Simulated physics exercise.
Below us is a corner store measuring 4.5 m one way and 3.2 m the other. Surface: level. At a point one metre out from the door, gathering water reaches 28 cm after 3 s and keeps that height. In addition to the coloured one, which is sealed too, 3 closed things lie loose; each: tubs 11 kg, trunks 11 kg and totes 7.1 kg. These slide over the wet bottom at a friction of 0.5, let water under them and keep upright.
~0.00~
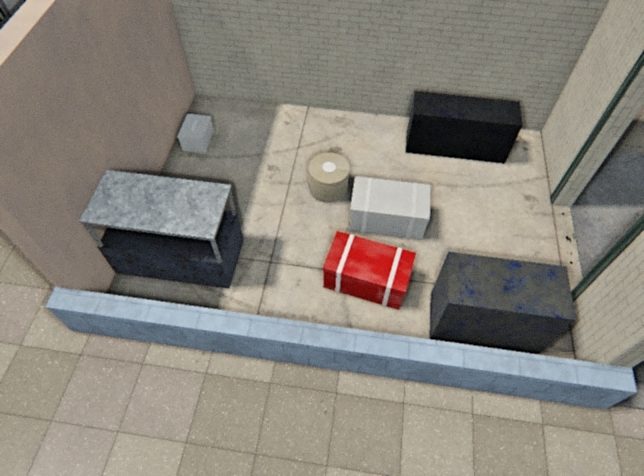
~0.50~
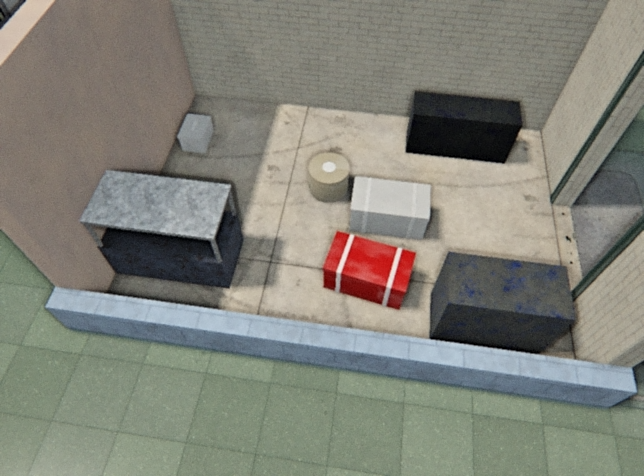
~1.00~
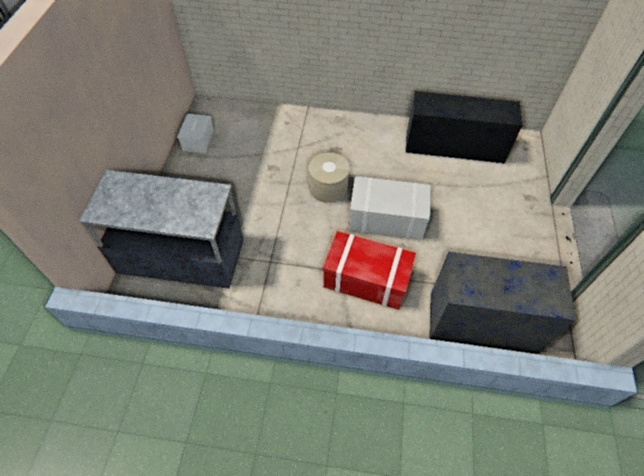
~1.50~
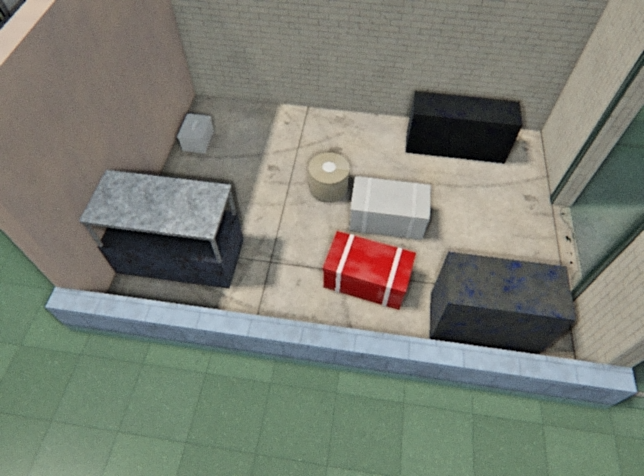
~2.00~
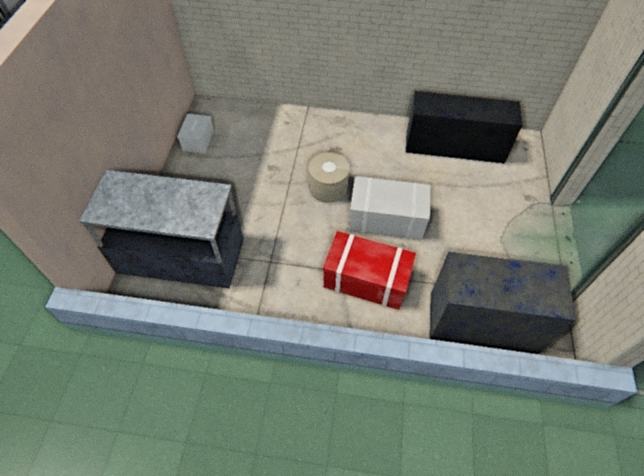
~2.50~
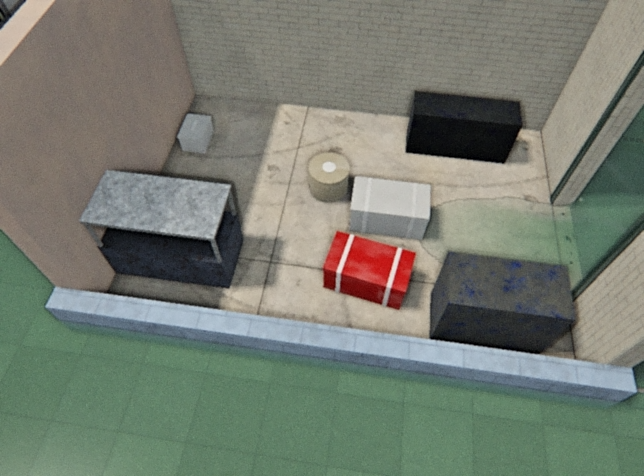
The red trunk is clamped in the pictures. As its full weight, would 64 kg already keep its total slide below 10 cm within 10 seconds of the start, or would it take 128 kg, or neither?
64 kg already does.
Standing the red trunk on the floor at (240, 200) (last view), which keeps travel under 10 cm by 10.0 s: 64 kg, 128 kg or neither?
Just the heavier works.
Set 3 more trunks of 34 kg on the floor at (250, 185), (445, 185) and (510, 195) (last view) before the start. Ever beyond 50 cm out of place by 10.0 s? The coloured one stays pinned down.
Above the mark, above the mark, below the mark.
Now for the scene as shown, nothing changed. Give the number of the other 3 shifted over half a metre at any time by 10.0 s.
Tally: 2.
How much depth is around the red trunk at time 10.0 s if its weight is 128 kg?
Close to 13 cm deep.
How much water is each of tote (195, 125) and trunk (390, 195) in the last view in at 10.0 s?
Depths: Near 23 cm, then near 16 cm.
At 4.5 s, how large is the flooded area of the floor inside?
About 9.5 m2.
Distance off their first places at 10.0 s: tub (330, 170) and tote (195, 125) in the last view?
Shifts: 150 cm / 50 cm.
After 3.5 s the red trunk would be 0 cm from its start with 64 kg and 0 cm from its start with 128 kg; 5 cm of water round it then.
After 4.5 s the red trunk would be 0 cm from its start with 64 kg and 0 cm from its start with 128 kg; 7 cm of water round it then.
After 7.0 s the red trunk would be 0 cm from its start with 64 kg and 0 cm from its start with 128 kg; 7 cm of water round it then.
After 10.0 s the red trunk would be 0 cm from its start with 64 kg and 0 cm from its start with 128 kg; 13 cm of water round it then.
